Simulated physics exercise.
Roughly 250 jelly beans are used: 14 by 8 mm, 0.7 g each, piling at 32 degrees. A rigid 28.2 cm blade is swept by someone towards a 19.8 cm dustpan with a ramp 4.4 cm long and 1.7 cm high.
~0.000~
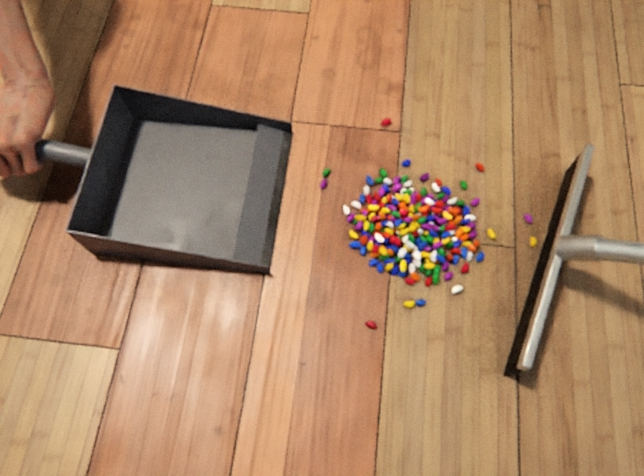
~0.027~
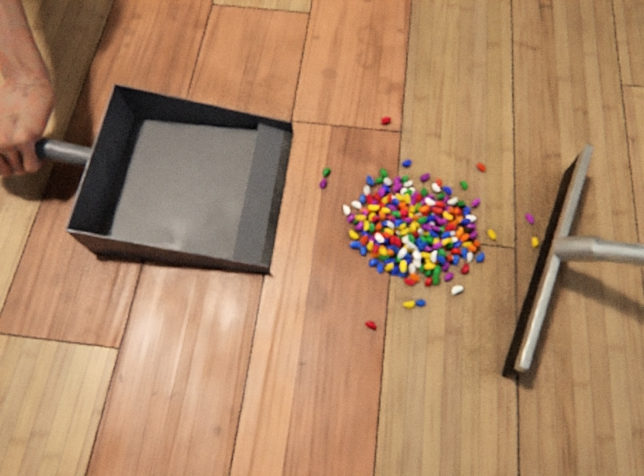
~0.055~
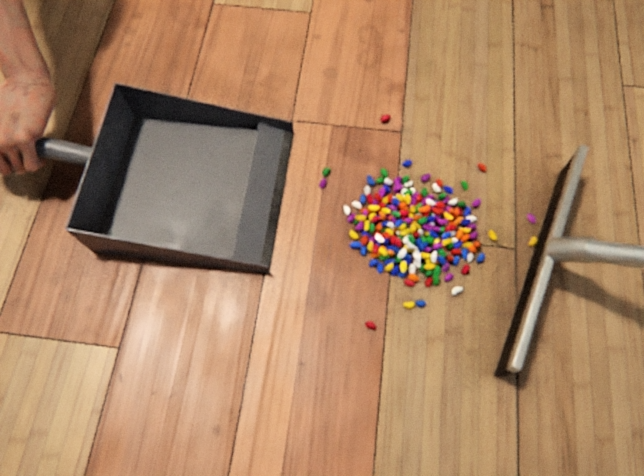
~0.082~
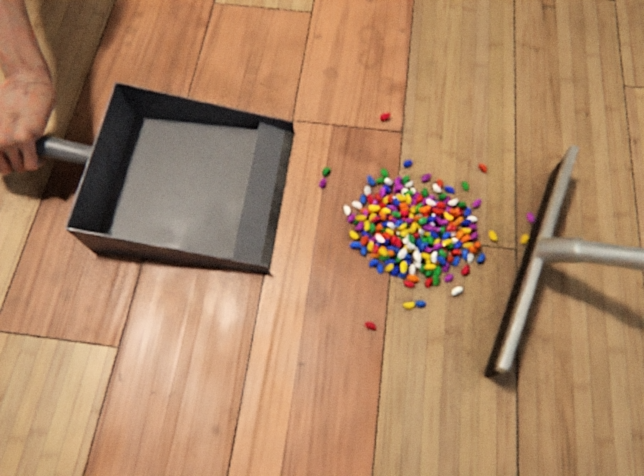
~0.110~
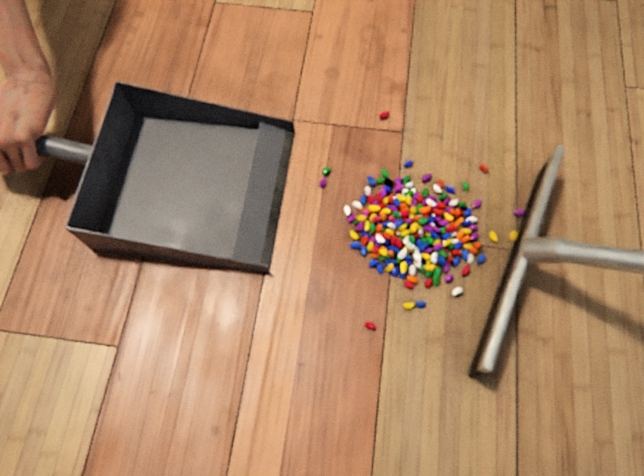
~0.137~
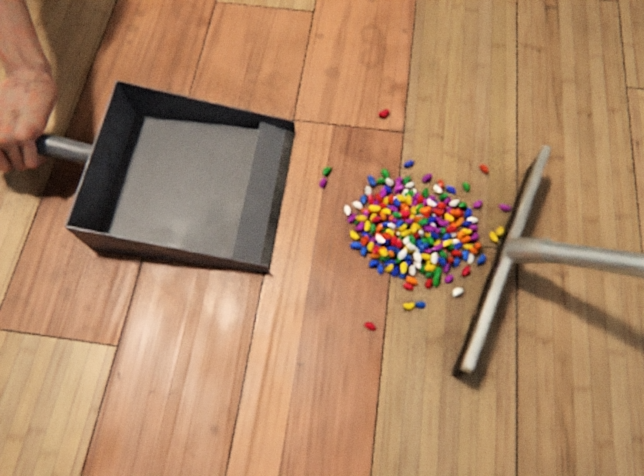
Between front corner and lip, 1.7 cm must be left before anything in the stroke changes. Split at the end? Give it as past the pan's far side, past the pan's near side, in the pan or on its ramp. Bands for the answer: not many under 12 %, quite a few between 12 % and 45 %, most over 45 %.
Far side: Not many; near side: Not many; pan: Not many.
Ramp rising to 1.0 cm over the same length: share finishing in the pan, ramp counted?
In that case some 10 per cent.
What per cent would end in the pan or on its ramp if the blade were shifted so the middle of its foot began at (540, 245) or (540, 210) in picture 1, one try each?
About 10 and 15 per cent.
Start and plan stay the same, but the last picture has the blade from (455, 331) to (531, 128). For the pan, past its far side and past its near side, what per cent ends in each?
Split: Pan = 30, far = 20, near = 0.
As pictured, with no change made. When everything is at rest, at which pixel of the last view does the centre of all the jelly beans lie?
Centre at rest, approx.: (306, 198) px.
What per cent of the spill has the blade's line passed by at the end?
0 %.
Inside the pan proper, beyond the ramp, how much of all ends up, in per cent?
Around 0 in a hundred.
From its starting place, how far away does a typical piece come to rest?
Around 14 centimetres.
After 0.30 s, middle of the blade 16 cm from the lip; 0 % over the lip, far side 0 %, near side 5 %.
After 0.42 s, middle of the blade 8 cm from the lip; 0 % over the lip, far side 5 %, near side 5 %.
Then, at 0.66 s, middle of the blade 6 cm from the lip; 10 % over the lip, far side 10 %, near side 5 %.
By 2.1 s all is still; far side 10 %, near side 5 %, pan 10 %, in front of the lip or behind the blade 80 %.
